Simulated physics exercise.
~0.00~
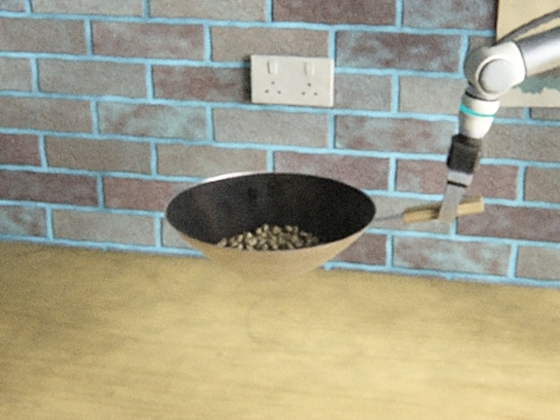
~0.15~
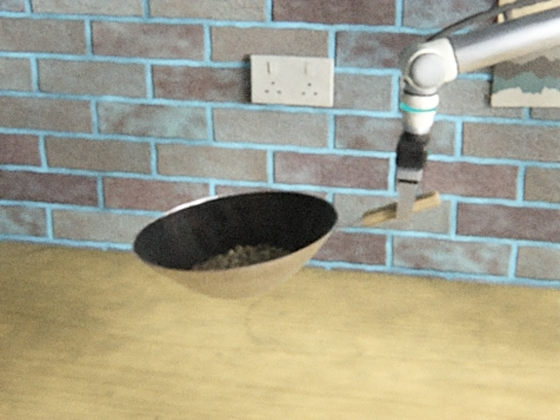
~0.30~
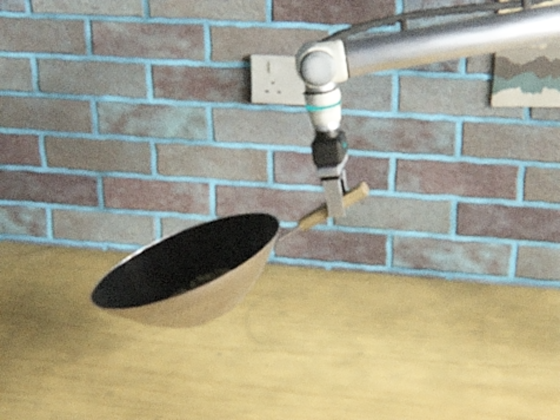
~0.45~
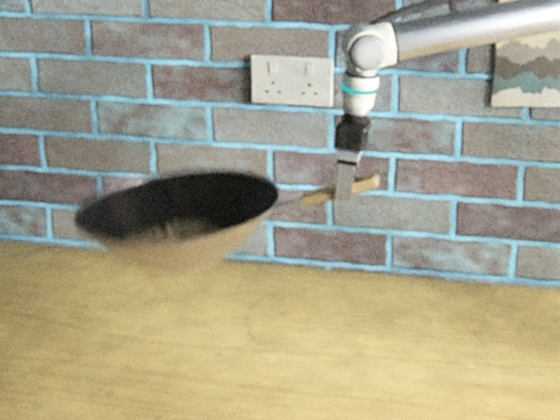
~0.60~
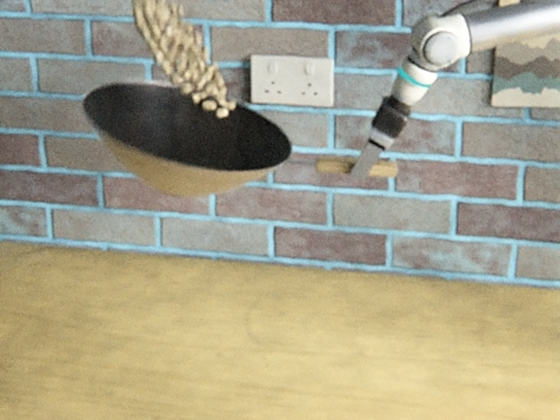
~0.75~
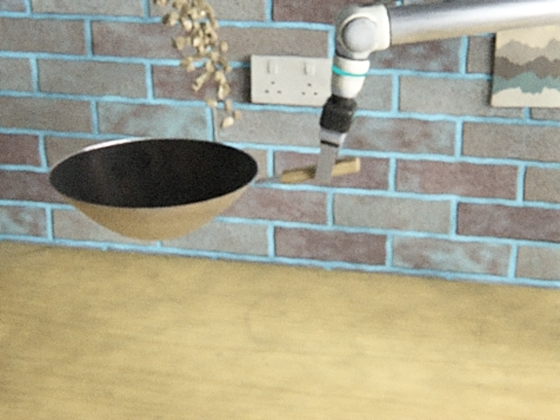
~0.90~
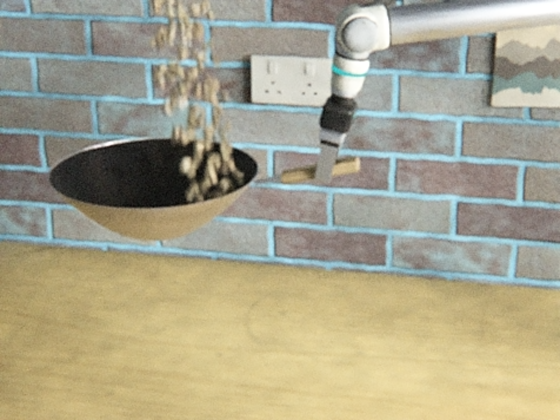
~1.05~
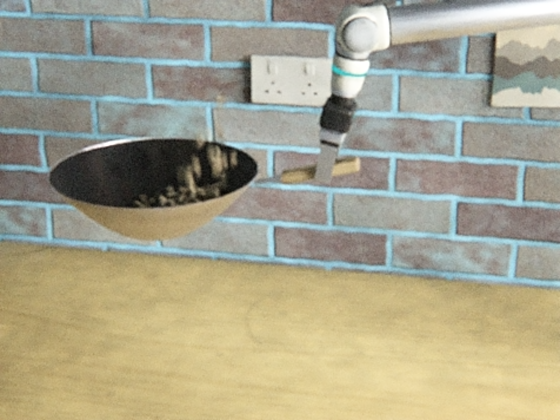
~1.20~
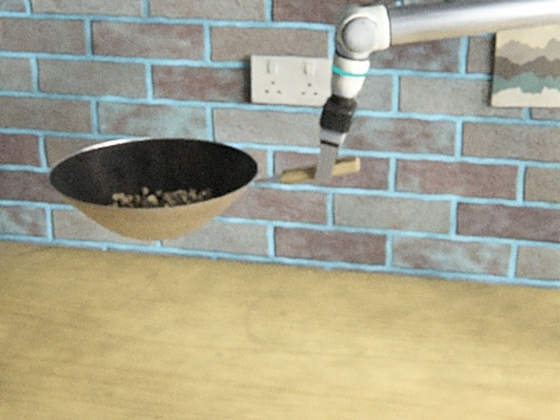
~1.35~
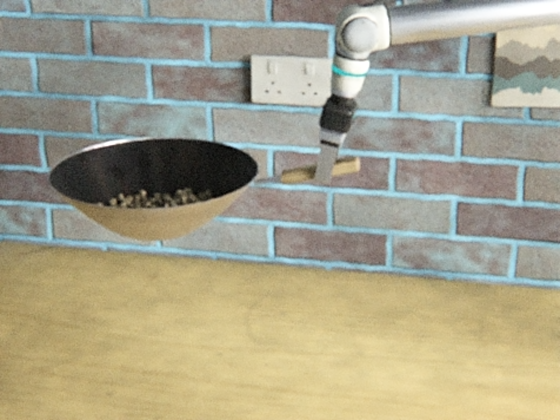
A robot arm reaching in from the upper right holds a dark wok with a tan outside by its wooden handle, above a pale wooden table, seen from a fixed view facing a brick wall with bluish joints, a white socket and part of a wall picture. Small pebbles lie in the wok. The arm swings the wok left and down, tilting it, then lifts it sharply. The pebbles fly up in a stream above the wok, which drops a little and levels beneath them. They rain back inside and settle in a low heap, leaving the tabletop clear while the wok stays still.
